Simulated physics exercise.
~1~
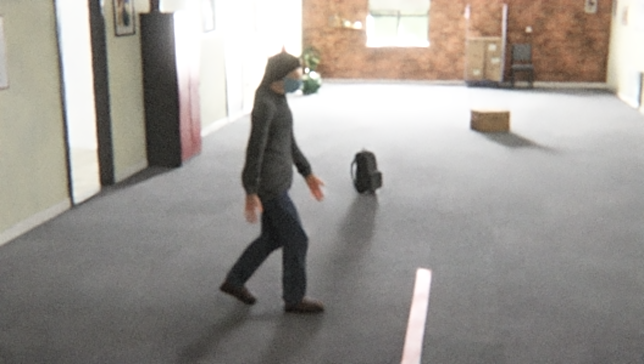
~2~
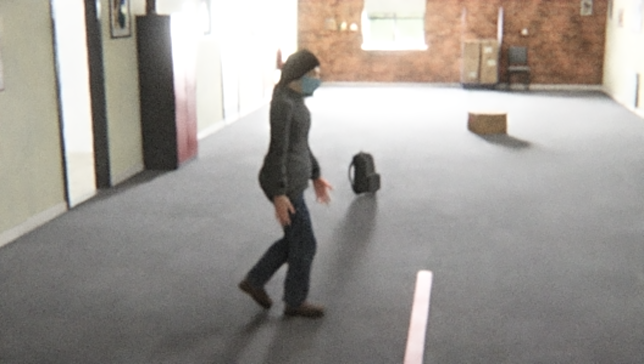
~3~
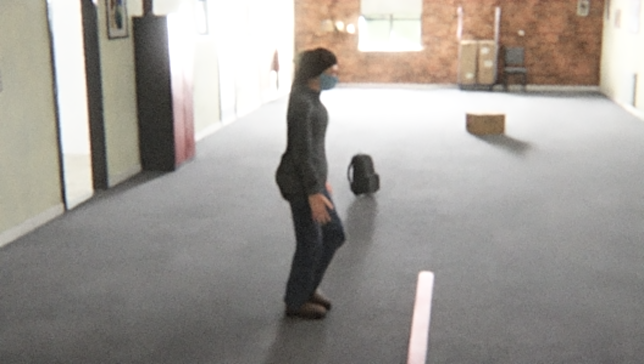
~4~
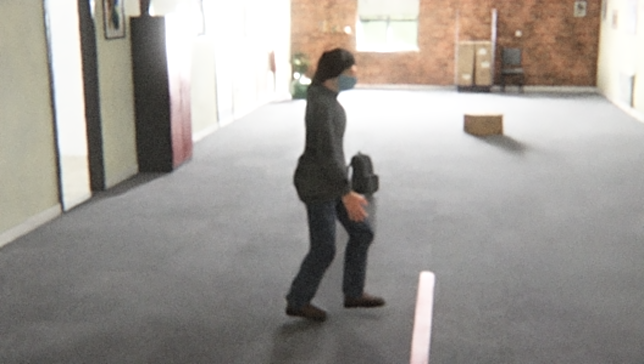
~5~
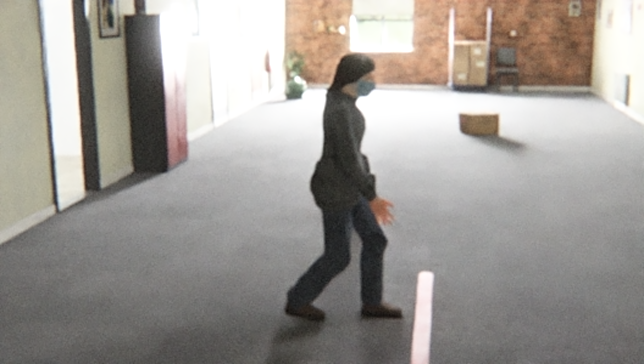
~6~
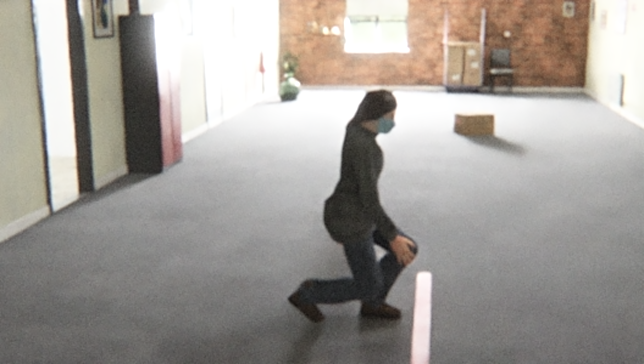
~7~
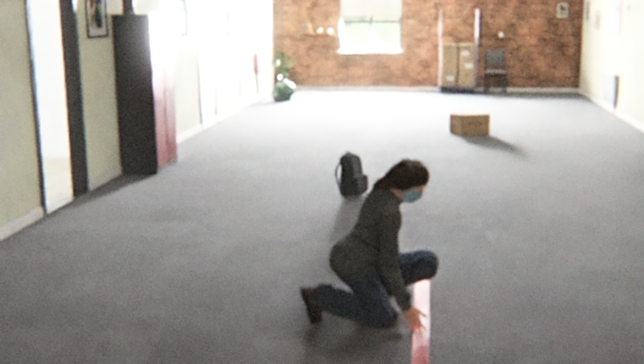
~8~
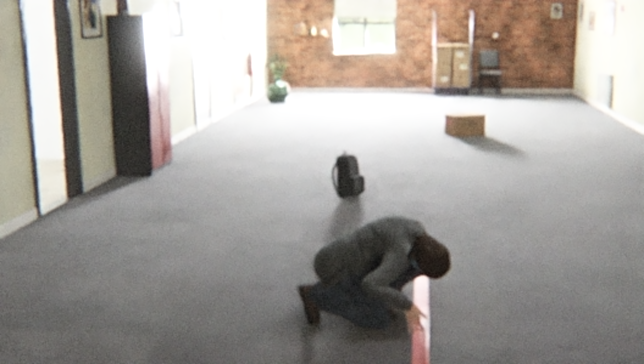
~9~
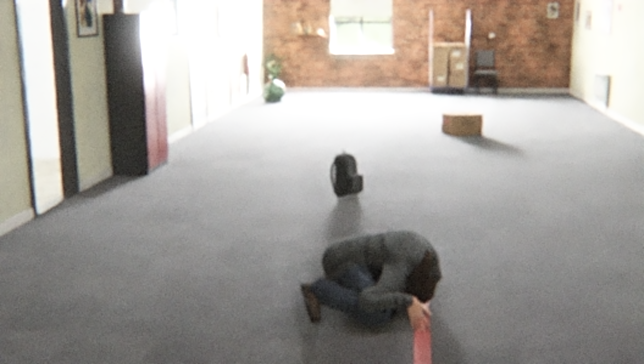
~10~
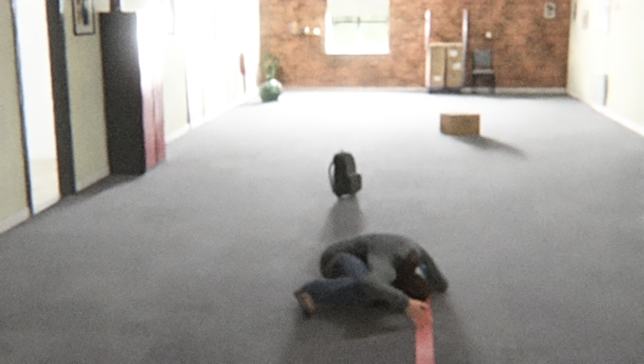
Grey-carpeted hall with a backpack and box, a masked person walking right, kneeling, then curling down low beside red floor tape.
